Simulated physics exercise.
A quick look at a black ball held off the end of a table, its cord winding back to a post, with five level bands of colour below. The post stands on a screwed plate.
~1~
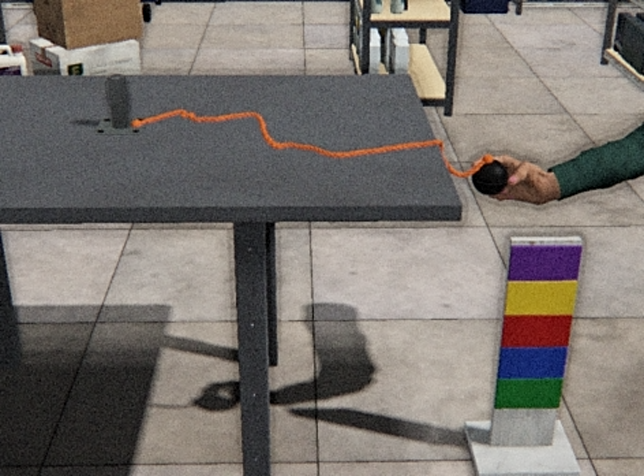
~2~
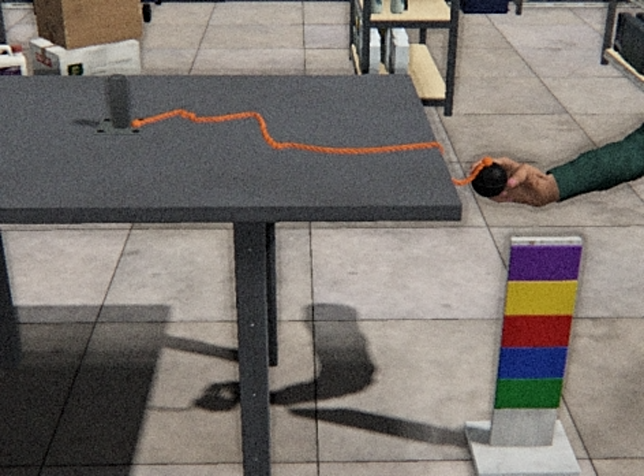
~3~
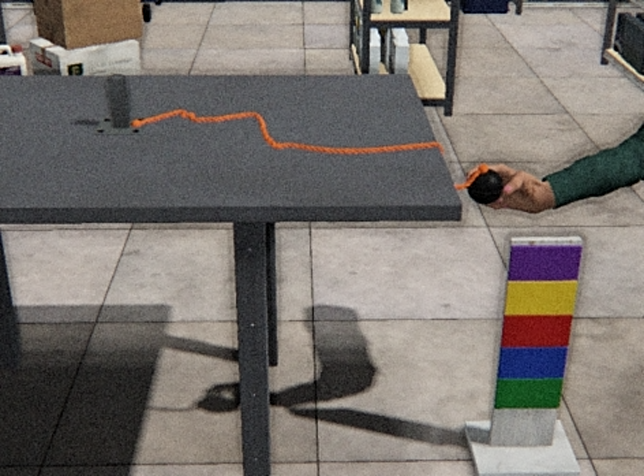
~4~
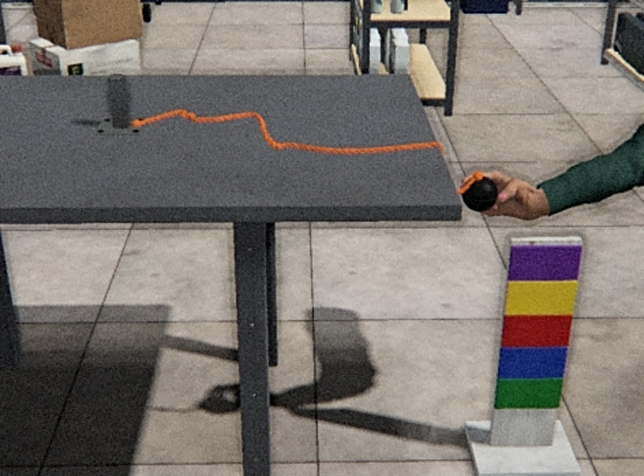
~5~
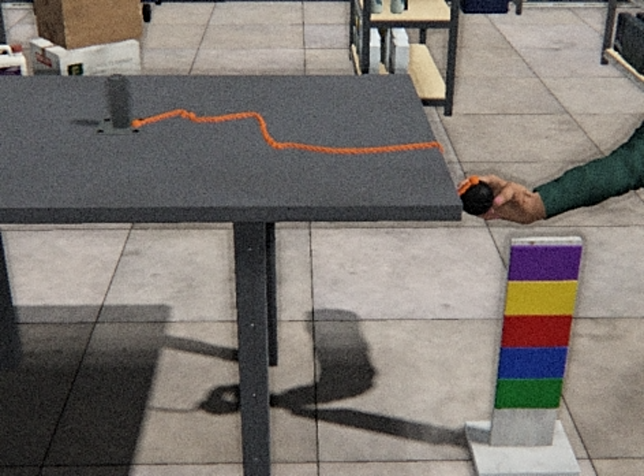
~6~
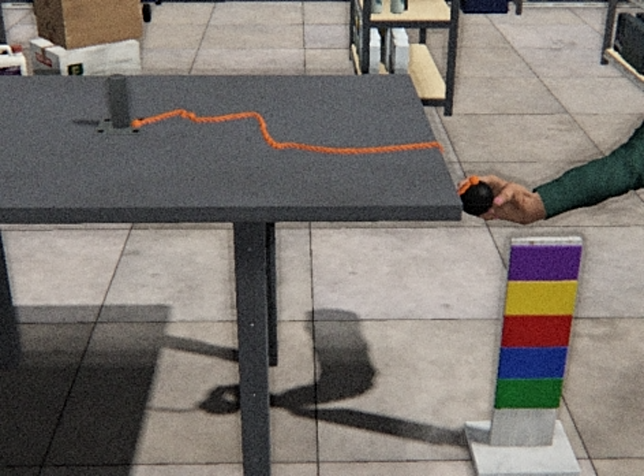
A hand holds a black ball on an orange cord and shifts it slightly left and down.
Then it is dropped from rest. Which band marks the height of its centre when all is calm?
Its middle rests at the blue band.
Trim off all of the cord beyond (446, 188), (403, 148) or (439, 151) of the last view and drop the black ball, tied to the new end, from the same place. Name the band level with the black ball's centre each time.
In that order: Red; purple; yellow.
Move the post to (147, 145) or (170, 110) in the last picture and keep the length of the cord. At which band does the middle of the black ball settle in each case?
Taking them in turn: Green; green.
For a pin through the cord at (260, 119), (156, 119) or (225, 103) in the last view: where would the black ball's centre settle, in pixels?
Near (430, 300), (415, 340) and (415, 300).
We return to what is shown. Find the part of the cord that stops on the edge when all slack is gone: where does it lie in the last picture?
At (282, 146), roughly.
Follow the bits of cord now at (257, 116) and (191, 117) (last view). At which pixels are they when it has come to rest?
They go to (315, 127) and to (237, 127).
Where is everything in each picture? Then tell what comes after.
In the first frame, black ball (490, 177); purple (545, 265); yellow (541, 299); red (537, 332); blue (533, 364); green (529, 395).
In the second frame, black ball (489, 179); cord through (173, 114) (228, 118) (265, 134) (321, 150) (423, 146).
In the third frame, black ball (485, 186).
In the fourth frame, black ball (480, 193); cord through (173, 114) (228, 118) (265, 134) (321, 150) (423, 146).
In the fifth frame, black ball (476, 197).
In the sixth frame, black ball (476, 198); cord through (173, 114) (228, 118) (265, 134) (321, 150) (423, 146).
Soon after, ball near (415, 317); level with red.
After that, ball near (424, 350); level with blue.
In the end, ball near (415, 352); level with blue. The blue one.
